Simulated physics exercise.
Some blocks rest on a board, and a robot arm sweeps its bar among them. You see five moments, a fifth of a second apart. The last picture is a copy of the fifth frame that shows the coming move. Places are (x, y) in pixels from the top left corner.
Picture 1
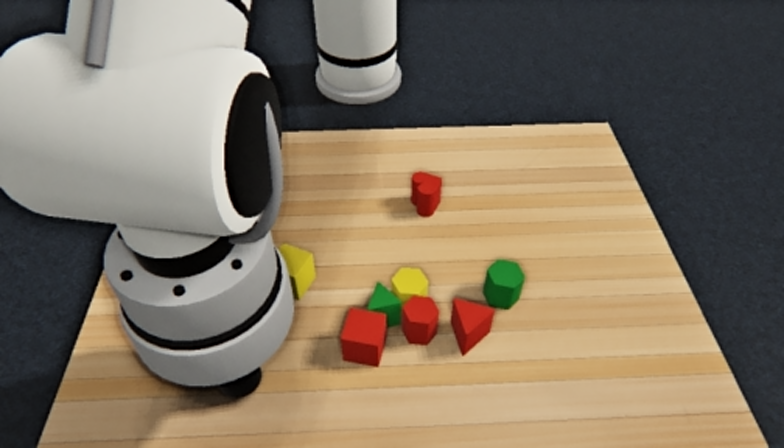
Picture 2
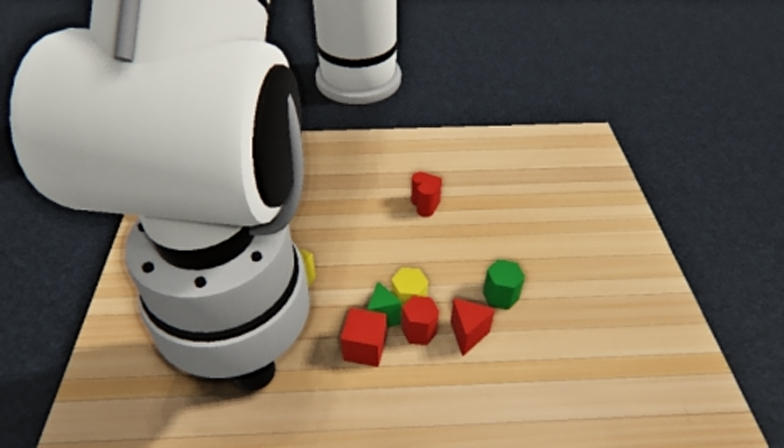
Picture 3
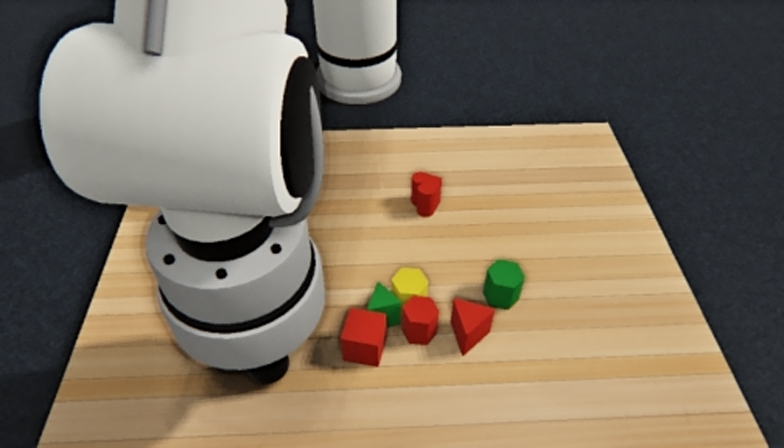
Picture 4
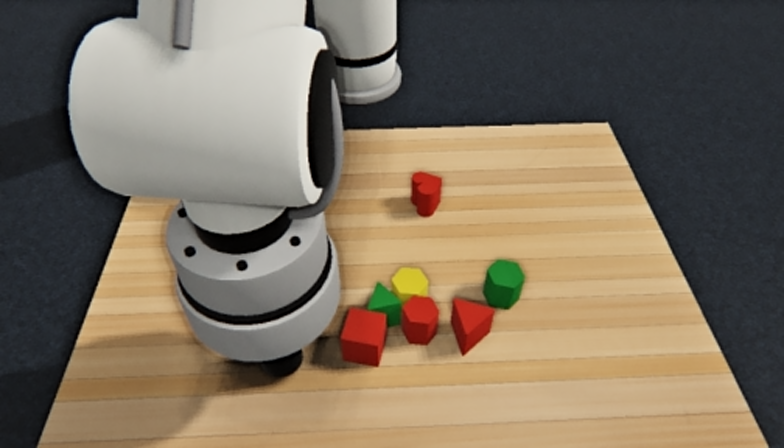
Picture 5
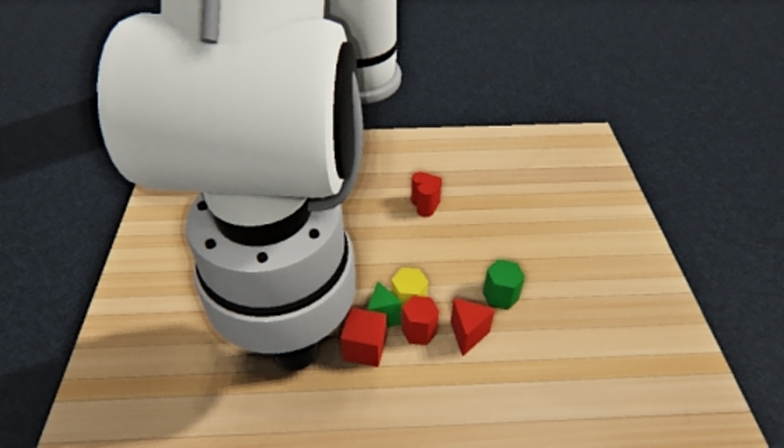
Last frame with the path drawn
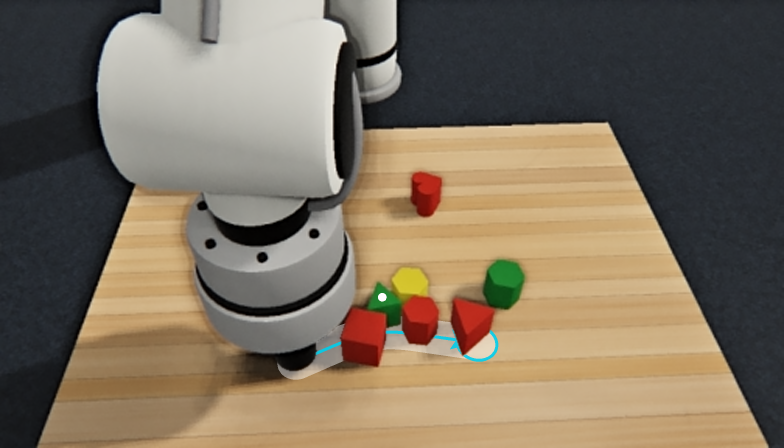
A large white and grey robot arm looms over the left side of a pale wooden board on a dark surface, seen from above at an angle. Red, green and yellow blocks cluster right of centre, with a red one set apart behind them and a yellow one beside the arm. The arm glides steadily rightward, hiding that yellow block and nearing the red cube, while the blocks and camera stay still.
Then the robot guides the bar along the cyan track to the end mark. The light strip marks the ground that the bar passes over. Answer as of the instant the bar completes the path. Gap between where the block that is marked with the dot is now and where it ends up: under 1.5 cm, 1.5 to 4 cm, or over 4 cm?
Beyond 4 cm.
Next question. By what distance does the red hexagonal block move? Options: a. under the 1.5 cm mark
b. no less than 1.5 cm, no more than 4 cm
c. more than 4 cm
Answer: C.
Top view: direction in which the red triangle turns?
Viewed from above: Clockwise.
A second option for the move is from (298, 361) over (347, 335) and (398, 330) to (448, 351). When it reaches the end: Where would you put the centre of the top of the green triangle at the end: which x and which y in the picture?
At the end it should sit near (432, 293).
The drawn path runs from (298, 361) via (356, 338) and (416, 334), ending at (477, 343); the dot is on the green triangle.
What follows on the original path. One third of the way, bar (357, 330); red square piece (393, 325); green triangle (387, 294); red hexagonal block (430, 308).
Two thirds of the way, bar (417, 327); red square piece (436, 343), turned 55° clockwise; green triangle (432, 285), turned 50° anticlockwise; yellow hexagonal block (433, 263), turned 50° anticlockwise; red hexagonal block (453, 305), turned 45° anticlockwise; red triangle (484, 311), turned 20° clockwise.
At the end, bar (478, 335); red square piece (447, 352), turned 85° clockwise; green triangle (440, 288), turned 90° anticlockwise; yellow hexagonal block (433, 263), turned 50° anticlockwise; red hexagonal block (496, 294), turned 105° anticlockwise; red triangle (523, 311), turned 45° clockwise.
